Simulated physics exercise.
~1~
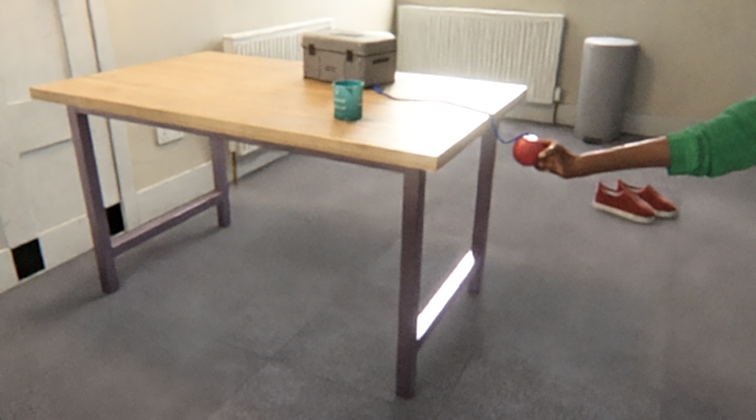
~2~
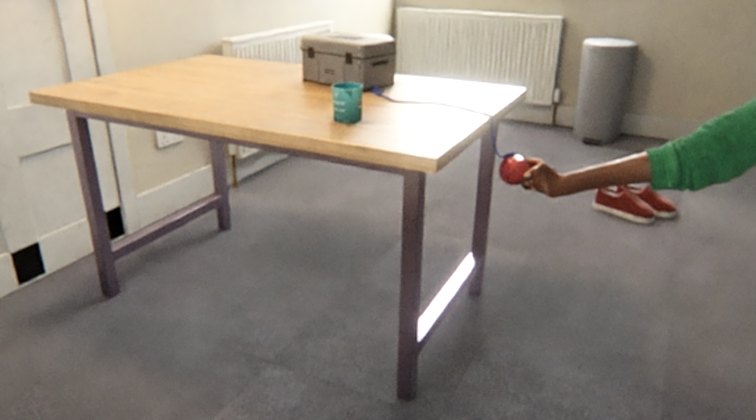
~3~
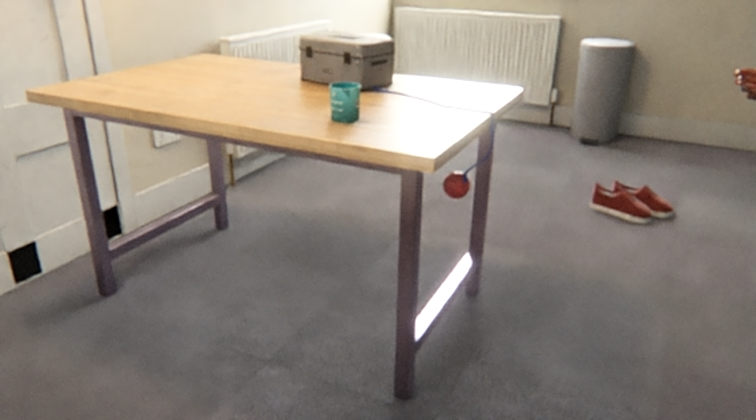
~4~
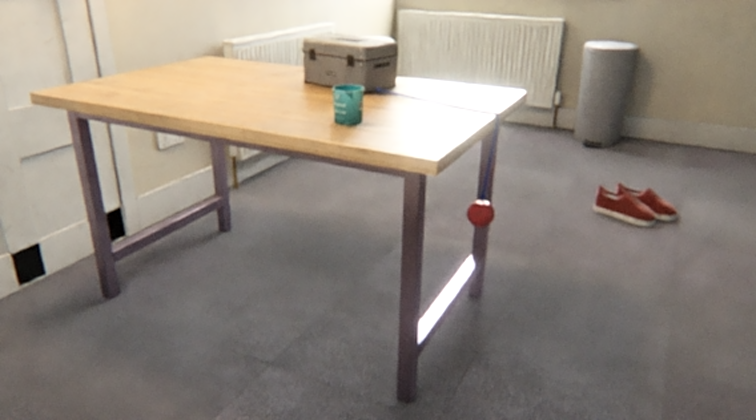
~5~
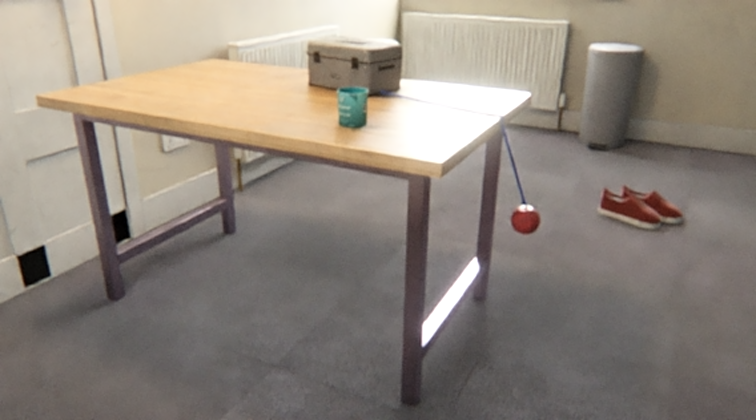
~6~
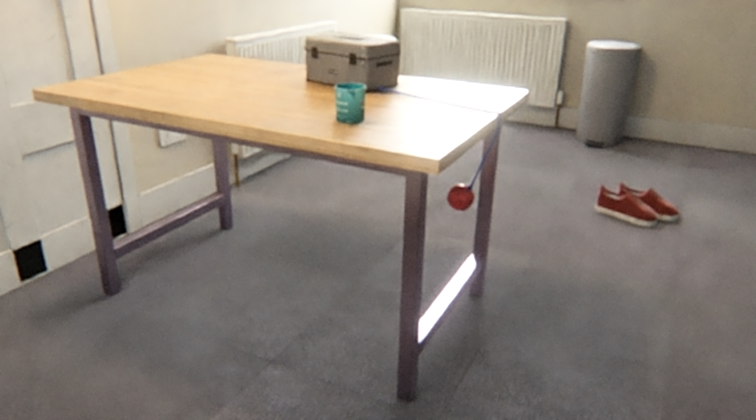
A hand in a green sleeve held a red apple on a ribbon beside a desk with a grey toolbox and turquoise cup, then let go and drew back. The apple swung back and forth below the edge, still hanging above the floor.
